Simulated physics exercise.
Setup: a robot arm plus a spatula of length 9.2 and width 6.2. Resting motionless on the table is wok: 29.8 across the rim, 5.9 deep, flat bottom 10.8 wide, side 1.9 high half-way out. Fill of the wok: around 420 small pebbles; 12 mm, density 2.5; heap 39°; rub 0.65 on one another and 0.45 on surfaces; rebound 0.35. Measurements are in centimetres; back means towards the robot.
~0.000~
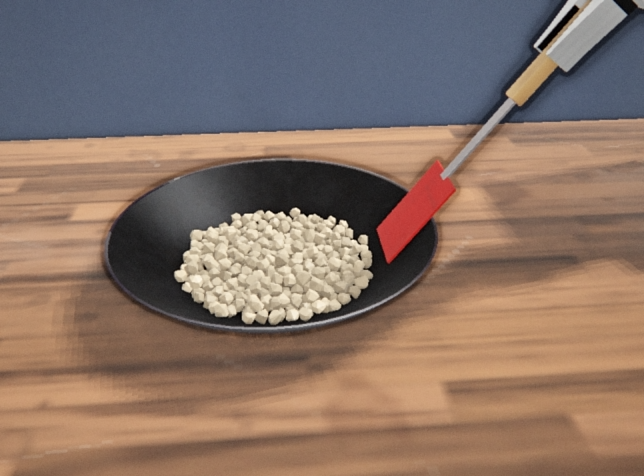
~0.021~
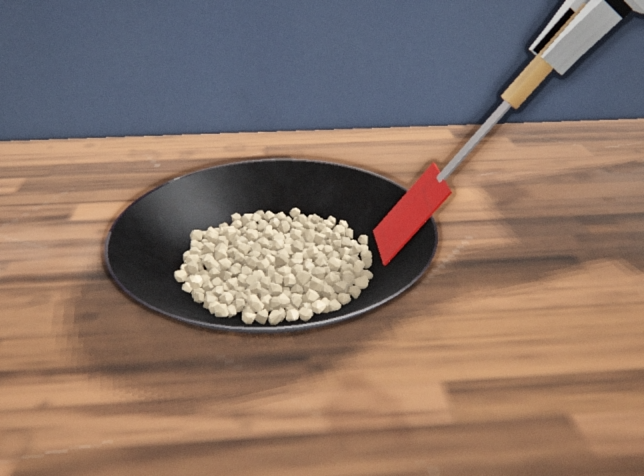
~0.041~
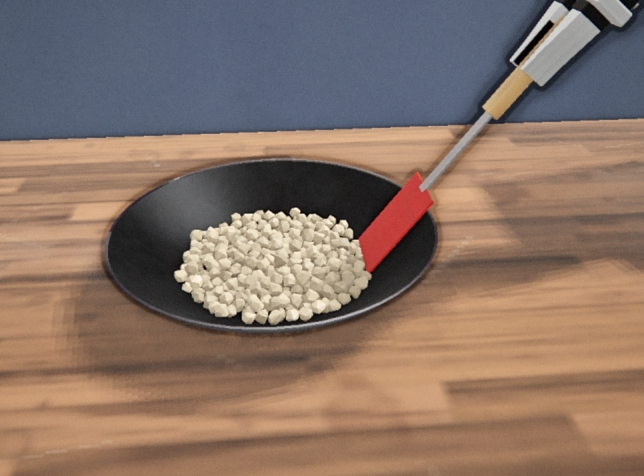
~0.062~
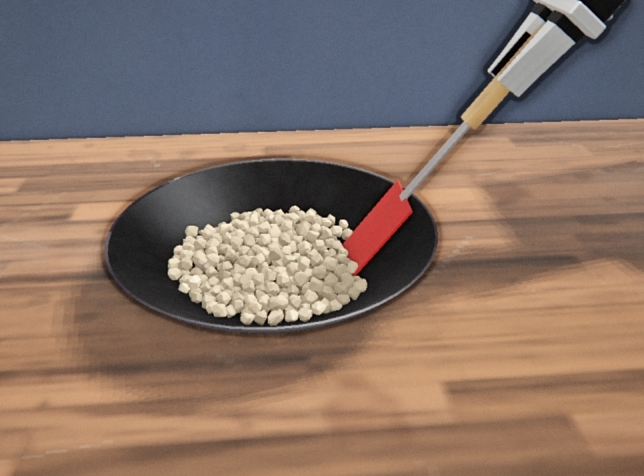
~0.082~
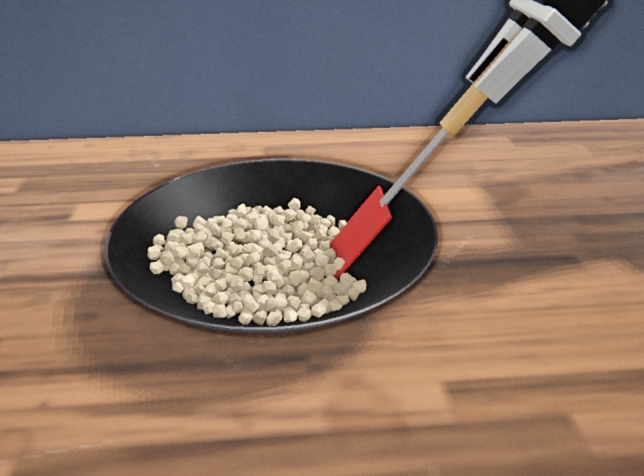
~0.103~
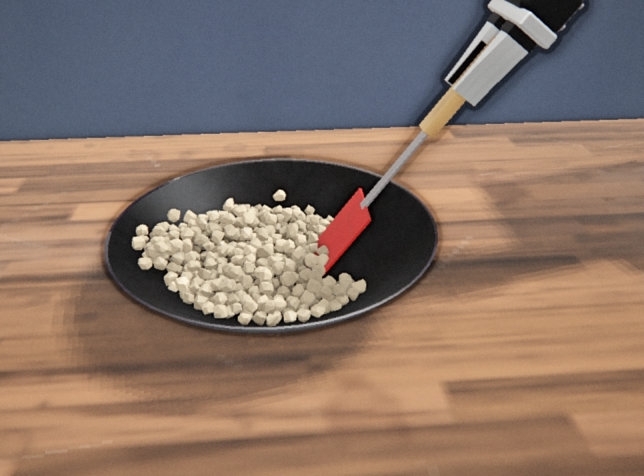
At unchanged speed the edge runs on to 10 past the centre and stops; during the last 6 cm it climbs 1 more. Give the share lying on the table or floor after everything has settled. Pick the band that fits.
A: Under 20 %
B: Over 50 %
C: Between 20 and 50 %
C, between 20 and 50 %.
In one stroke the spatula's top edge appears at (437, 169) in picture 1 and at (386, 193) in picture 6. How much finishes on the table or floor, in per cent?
Roughly 20 %.
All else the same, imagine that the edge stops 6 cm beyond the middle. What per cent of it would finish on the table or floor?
Estimate: Approx. 10 %.
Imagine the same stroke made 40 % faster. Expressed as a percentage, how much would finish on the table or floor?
Estimate: Near 35 %.
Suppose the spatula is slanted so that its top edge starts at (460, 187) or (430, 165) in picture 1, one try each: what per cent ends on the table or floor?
Some 30 and 30 per cent.
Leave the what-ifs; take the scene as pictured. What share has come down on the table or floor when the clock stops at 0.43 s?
25 %.
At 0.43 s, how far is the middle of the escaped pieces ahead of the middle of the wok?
Distance ahead of centre: Approx. 24 cm.
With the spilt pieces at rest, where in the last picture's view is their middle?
Around pixel (6, 294).
By 0.15 s, sloping 53°, highest piece 7 above the table; 422 in the wok.
By 0.20 s, sloping 53°, highest piece 8 above the table; 416 in the wok, 6 on the blade or in flight.
By 0.43 s, sloping 53°, highest piece 7 above the table; 294 in the wok, 116 on the table or floor, 12 on the blade or in flight.
By 1.48 s, sloping 53°, highest piece 6 above the table; 294 in the wok, 128 on the table or floor.
Final count, 294 in the wok, 128 on the table or floor. That is 30 % on the table or floor.
